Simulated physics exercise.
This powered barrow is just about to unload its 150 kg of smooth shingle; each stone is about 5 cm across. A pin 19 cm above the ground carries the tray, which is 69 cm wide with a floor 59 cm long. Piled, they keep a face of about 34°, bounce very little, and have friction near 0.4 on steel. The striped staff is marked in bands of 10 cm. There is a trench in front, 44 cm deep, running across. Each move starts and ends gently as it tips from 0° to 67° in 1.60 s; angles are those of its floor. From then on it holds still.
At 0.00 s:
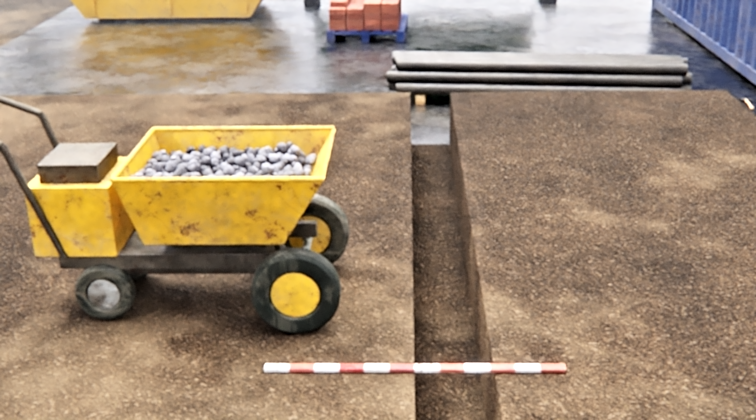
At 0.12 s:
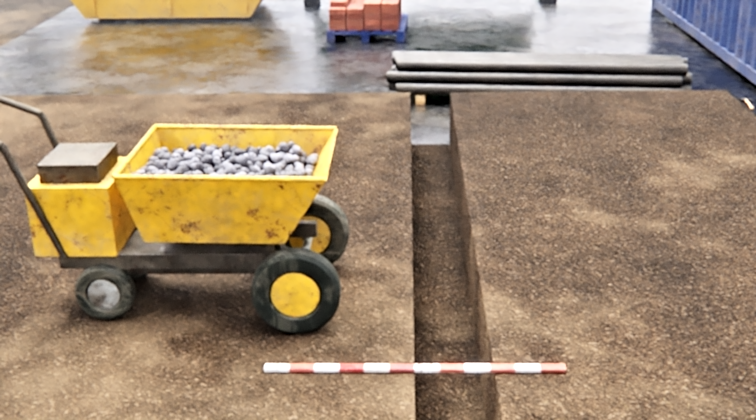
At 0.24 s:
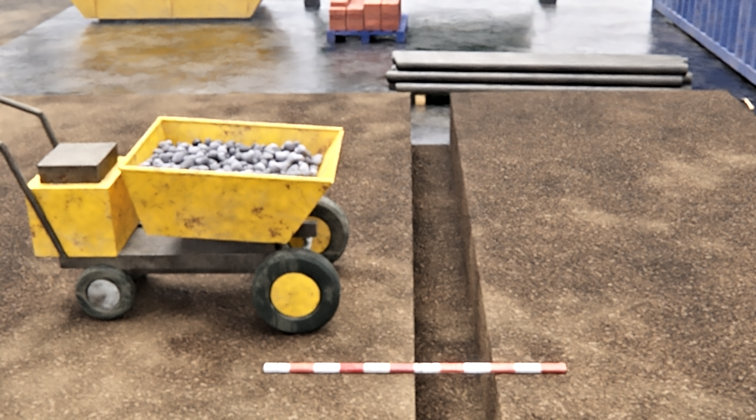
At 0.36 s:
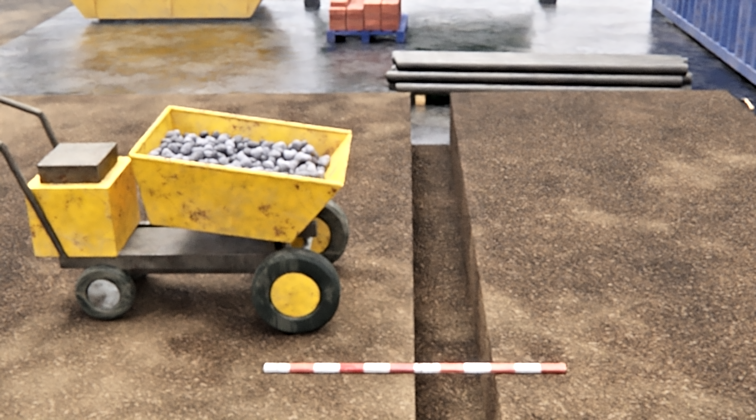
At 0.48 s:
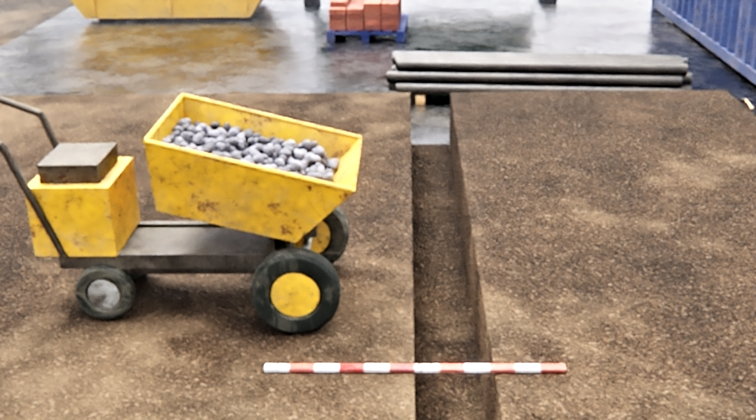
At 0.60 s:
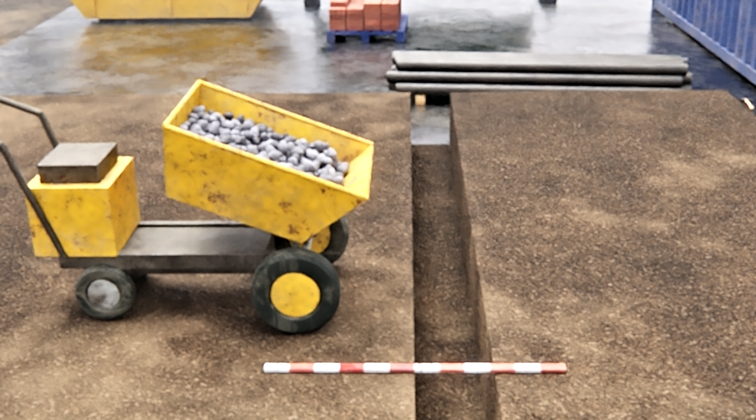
On a brown dirt work site seen from slightly above and side-on, a wet paved strip lies behind. A yellow powered barrow with dark wheels stands at left, its tray full of grey stones, beside a narrow trench, with a red-and-white pole, dark pipes and orange bricks around. The tray tilts steadily, its left end rising and its right lip leaning toward the trench, while the stones shift slightly with it and the barrow and view stay still.
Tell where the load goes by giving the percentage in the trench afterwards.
About 75 per cent of the load is in the trench.
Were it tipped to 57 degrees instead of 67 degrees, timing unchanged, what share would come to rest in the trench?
Then about 45 per cent.
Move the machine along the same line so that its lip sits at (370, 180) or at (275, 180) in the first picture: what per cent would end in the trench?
Near 35 per cent from the first place, 70 from the second.
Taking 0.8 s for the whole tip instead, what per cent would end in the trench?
Probably about 60 in a hundred.
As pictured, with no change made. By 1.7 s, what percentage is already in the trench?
By that moment, roughly 30 per cent of the load.
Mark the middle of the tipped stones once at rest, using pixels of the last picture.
Their middle lands near (455, 357).
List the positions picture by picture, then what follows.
Lip at (322, 179), floor tilted 0°, highest stones at (241, 158), in the first frame.
Lip at (325, 180), floor tilted 1°, highest stones at (219, 156); the stones move at 0.1 m/s on average, in the second frame.
The tray is at 4°, its lip at (331, 182); the top of the load is at (186, 154); the stones move at 0.3 m/s on average, in the third frame.
The tray is at 9°, its lip at (341, 185); the top of the load is at (181, 143); the stones move at 0.4 m/s on average, in the fourth frame.
Lip at (354, 191), floor tilted 14°, highest stones at (186, 132); the stones move at 0.5 m/s on average, in the fifth frame.
The tray is at 21°, its lip at (367, 198); the top of the load is at (198, 119); the stones move at 0.5 m/s on average, in the sixth frame.
After 1.2 s the floor is at 57°; 100 % in the tray; the foremost stones are at (414, 225).
After 1.7 s the floor is at 67°; 60 % in the tray, 30 % in the trench, 10 % past the trench; the foremost stones are at (549, 298).
After 2.0 s the floor is at 67°; 37 % in the tray, 46 % in the trench, 17 % past the trench; the foremost stones are at (640, 310).
After 4.0 s the floor is at 67°; 8 % in the tray, 75 % in the trench, 17 % past the trench; the foremost stones are at (694, 293).
